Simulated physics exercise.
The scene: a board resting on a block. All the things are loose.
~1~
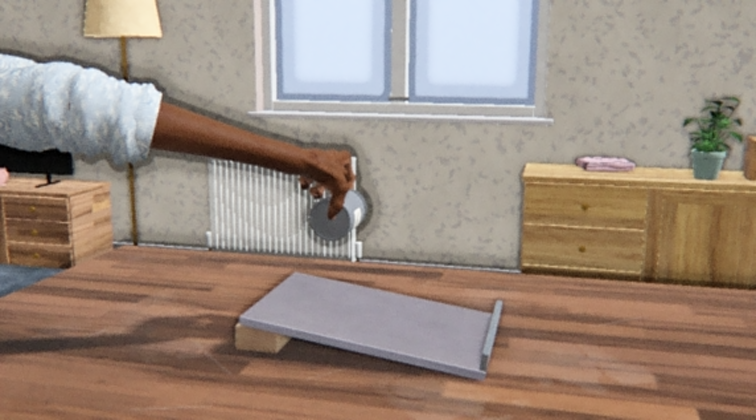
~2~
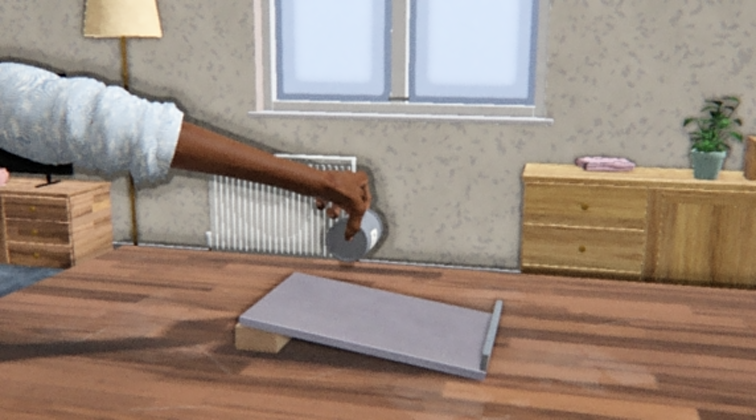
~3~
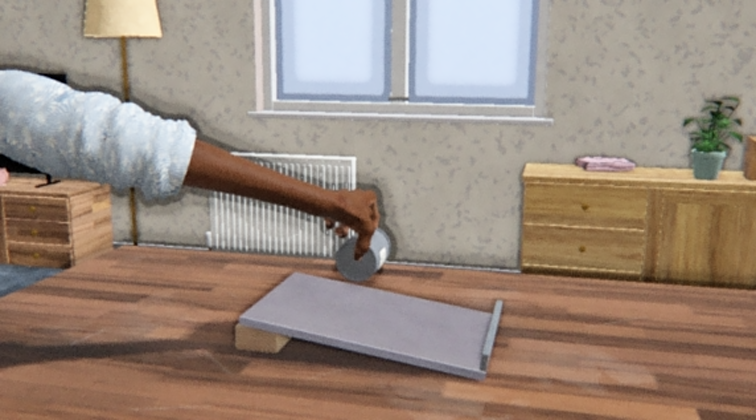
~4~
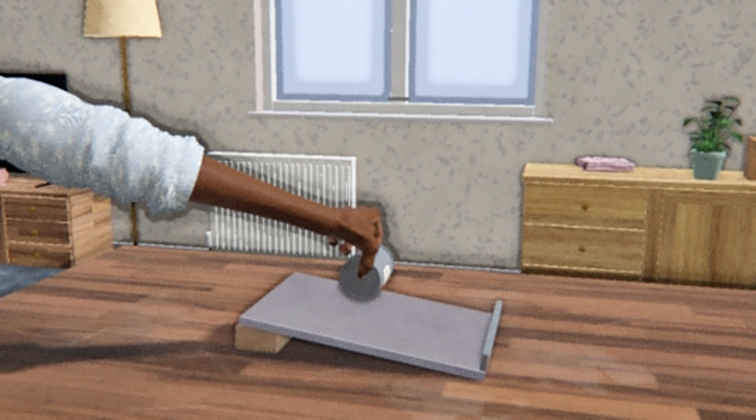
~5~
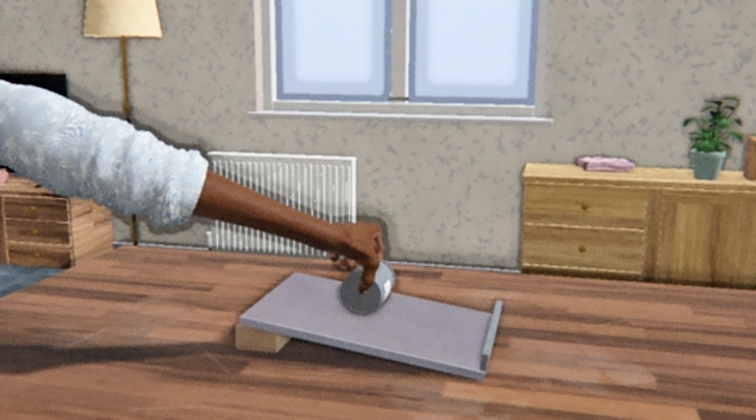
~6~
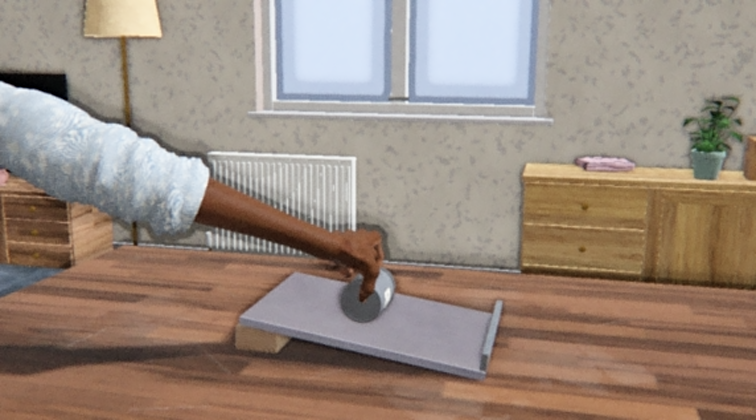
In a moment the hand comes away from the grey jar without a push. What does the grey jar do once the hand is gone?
Here the grey jar runs down the board.
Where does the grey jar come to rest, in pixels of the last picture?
Near (470, 315).
Then, 0.40 s past the last view, grey jar displaced a little near (388, 298).
Then, 0.60 s past the last view, grey jar displaced about its own width near (423, 305).
Then, 0.70 s past the last view, grey jar displaced well along near (447, 310).
Then, 0.80 s past the last view, grey jar displaced well along near (470, 314).
Finally, moved from the start, grey jar. Final places as the last picture's camera would see them, grey jar near (470, 315). The grey jar goes downhill.
